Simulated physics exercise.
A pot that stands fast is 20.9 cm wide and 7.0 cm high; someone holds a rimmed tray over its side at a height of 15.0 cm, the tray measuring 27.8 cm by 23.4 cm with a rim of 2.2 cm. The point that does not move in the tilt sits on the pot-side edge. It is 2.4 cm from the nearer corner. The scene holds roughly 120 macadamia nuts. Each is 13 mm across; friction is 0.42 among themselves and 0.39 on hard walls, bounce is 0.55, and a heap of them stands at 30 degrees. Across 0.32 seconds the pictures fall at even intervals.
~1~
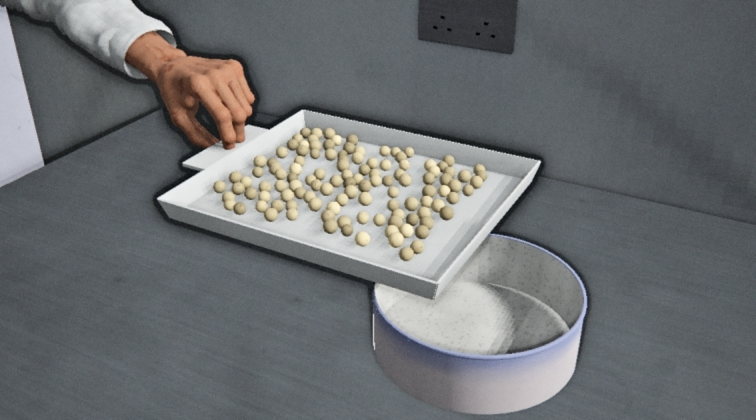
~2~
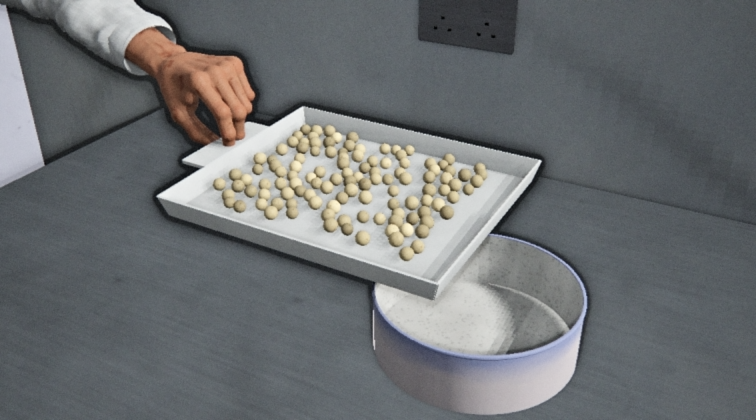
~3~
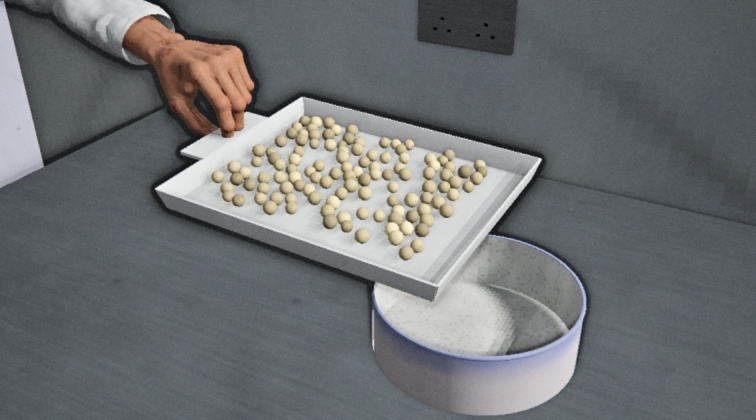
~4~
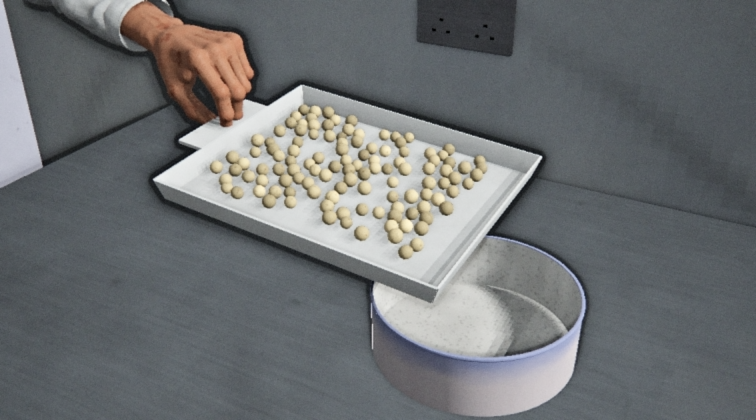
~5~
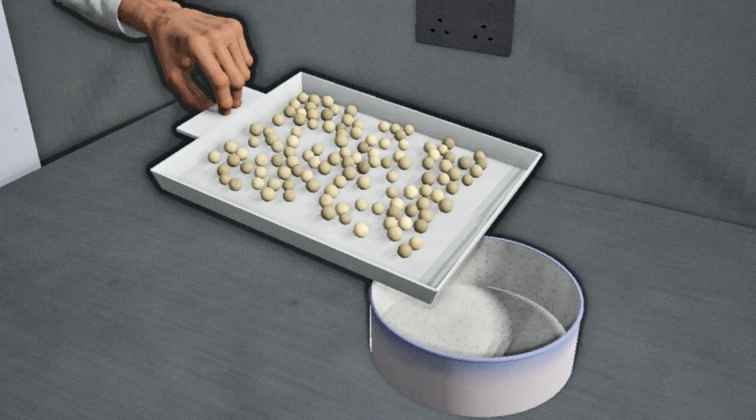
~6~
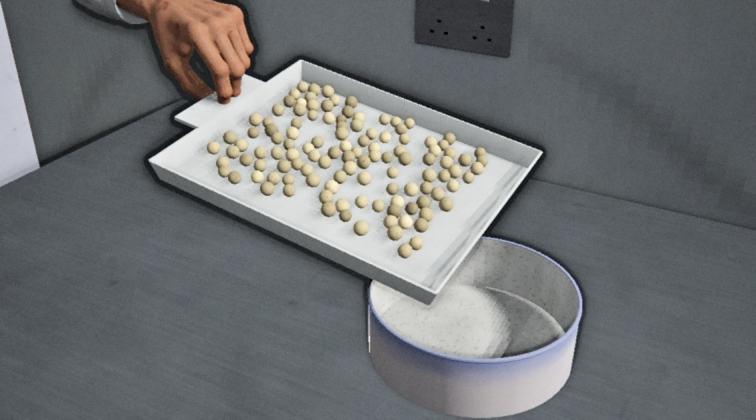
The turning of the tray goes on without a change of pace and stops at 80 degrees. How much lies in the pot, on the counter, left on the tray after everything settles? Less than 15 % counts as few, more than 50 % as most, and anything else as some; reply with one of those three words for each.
Here it is: Pot: Few, counter: Most, tray: Few.
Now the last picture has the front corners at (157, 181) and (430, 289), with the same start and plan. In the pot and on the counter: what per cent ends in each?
Pot 0; counter 100.
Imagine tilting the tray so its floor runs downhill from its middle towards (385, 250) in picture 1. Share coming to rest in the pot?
Roughly 0 per cent.
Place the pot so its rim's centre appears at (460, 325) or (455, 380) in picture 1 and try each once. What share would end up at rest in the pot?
70 % and 100 %.
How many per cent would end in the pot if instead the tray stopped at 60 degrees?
It would land at about 0 percent.
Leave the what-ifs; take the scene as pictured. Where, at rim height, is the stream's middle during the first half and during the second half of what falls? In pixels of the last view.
At about (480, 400), then at (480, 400).
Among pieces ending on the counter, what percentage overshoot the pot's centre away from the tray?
Share: Close to 90 %.
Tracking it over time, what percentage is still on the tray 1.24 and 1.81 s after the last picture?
100 then 25.
Then, 0.75 s after the last picture, tilt 43 degrees; the tray holds 100 %, the pot 0 %.
Then, 1.24 s after the last picture, tilt 65 degrees; the tray holds 100 %, the pot 0 %.
Then, 1.81 s after the last picture, tilt 80 degrees; the tray holds 25 %, the pot 0 %.
In the end, pot 0 %, counter 100 %, tray 0 %.
